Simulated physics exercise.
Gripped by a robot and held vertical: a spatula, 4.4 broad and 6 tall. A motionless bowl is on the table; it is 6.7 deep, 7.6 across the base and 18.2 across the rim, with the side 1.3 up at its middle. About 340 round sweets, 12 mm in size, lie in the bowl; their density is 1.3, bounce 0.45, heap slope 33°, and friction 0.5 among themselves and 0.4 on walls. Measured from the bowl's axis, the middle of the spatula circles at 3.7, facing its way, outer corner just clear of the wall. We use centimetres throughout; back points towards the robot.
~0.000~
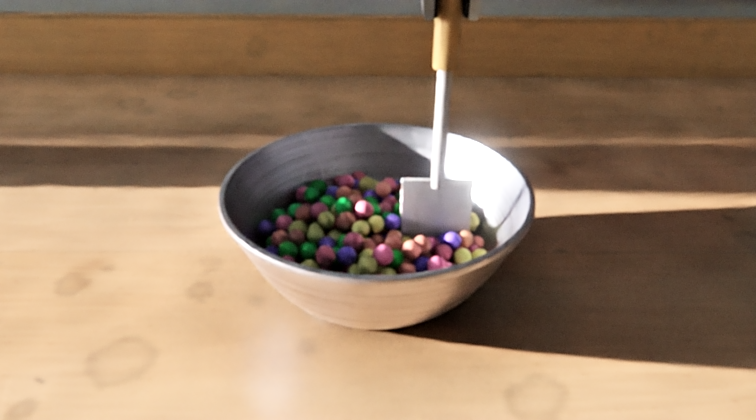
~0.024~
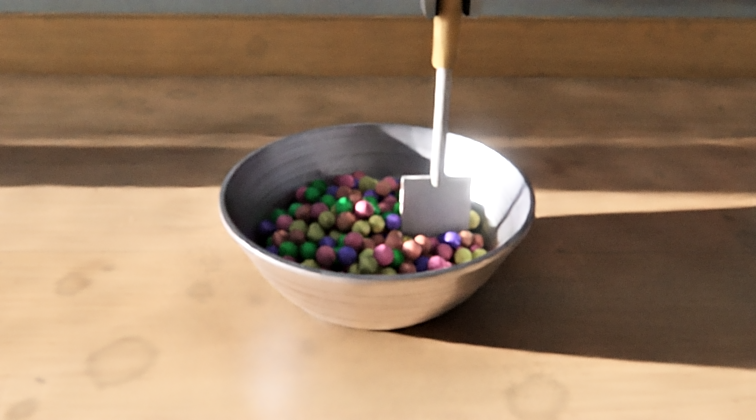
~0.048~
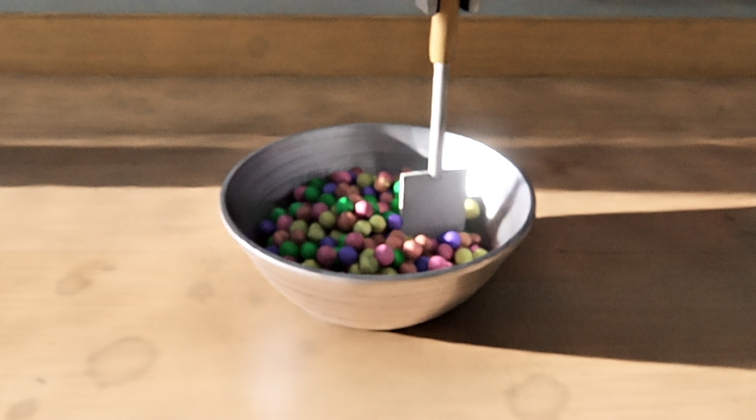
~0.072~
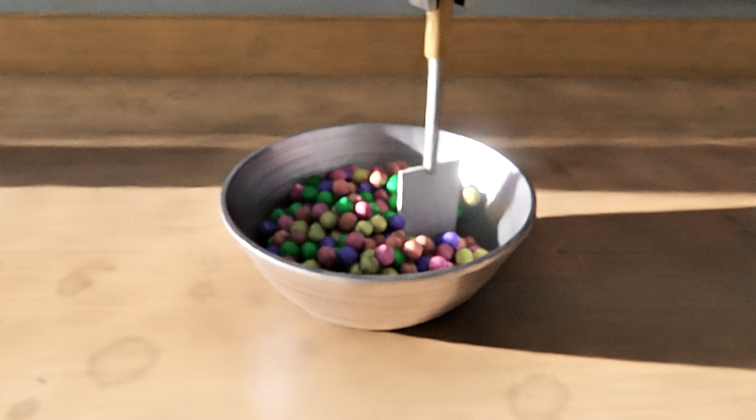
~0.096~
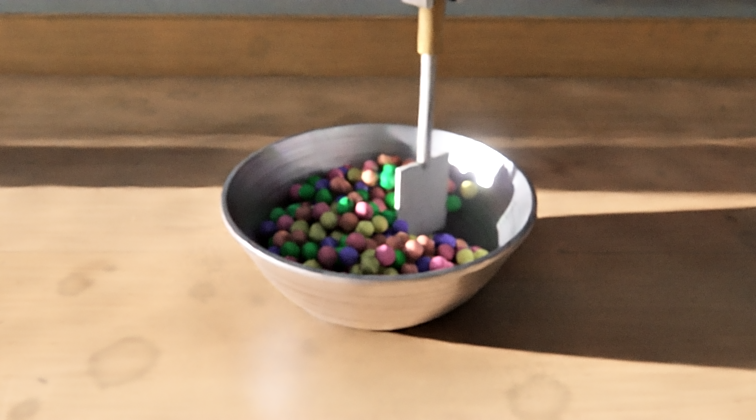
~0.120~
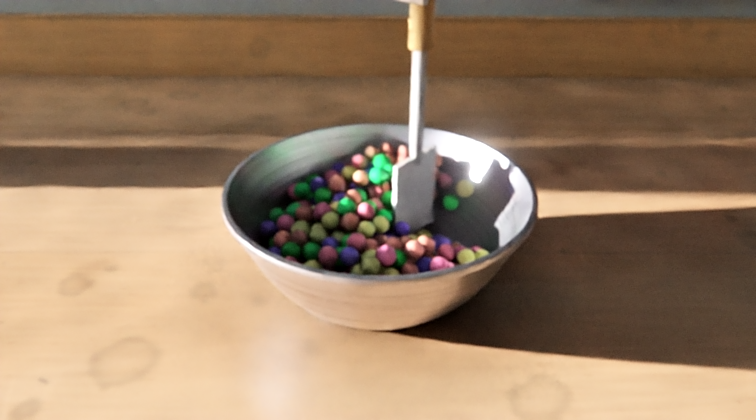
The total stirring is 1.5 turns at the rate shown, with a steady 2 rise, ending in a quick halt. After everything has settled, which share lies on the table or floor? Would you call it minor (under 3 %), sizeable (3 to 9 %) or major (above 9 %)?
I would call it sizeable.
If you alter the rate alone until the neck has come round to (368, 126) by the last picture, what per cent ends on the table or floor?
About 25 per cent.
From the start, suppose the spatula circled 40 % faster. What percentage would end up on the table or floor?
Estimate: Near 10 in a hundred.
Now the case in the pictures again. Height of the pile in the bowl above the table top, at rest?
About 6.5 centimetres.
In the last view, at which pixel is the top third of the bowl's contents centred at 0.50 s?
Somewhere around (387, 256) in the last view.
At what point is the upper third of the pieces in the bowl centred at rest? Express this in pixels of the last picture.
Centre of top third: Approx. (353, 238).
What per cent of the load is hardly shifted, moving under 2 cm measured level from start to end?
I'd say something near 10 percent.
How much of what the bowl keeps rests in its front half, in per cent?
I'd put it at roughly 55 per cent.
After 0.50 s, 242° round, highest piece 9 above the table; 329 in the bowl, 3 on the table or floor, 3 in flight or on the tool.
After 0.88 s, 74° round, highest piece 8 above the table; 321 in the bowl, 13 on the table or floor, 1 in flight or on the tool.
After 1.27 s, 180° round, highest piece 6 above the table; 319 in the bowl, 16 on the table or floor.
After 1.97 s, 180° round, highest piece 6 above the table; 319 in the bowl, 16 on the table or floor.
At rest, 319 in the bowl, 16 on the table or floor. That is 5 % on the table or floor.
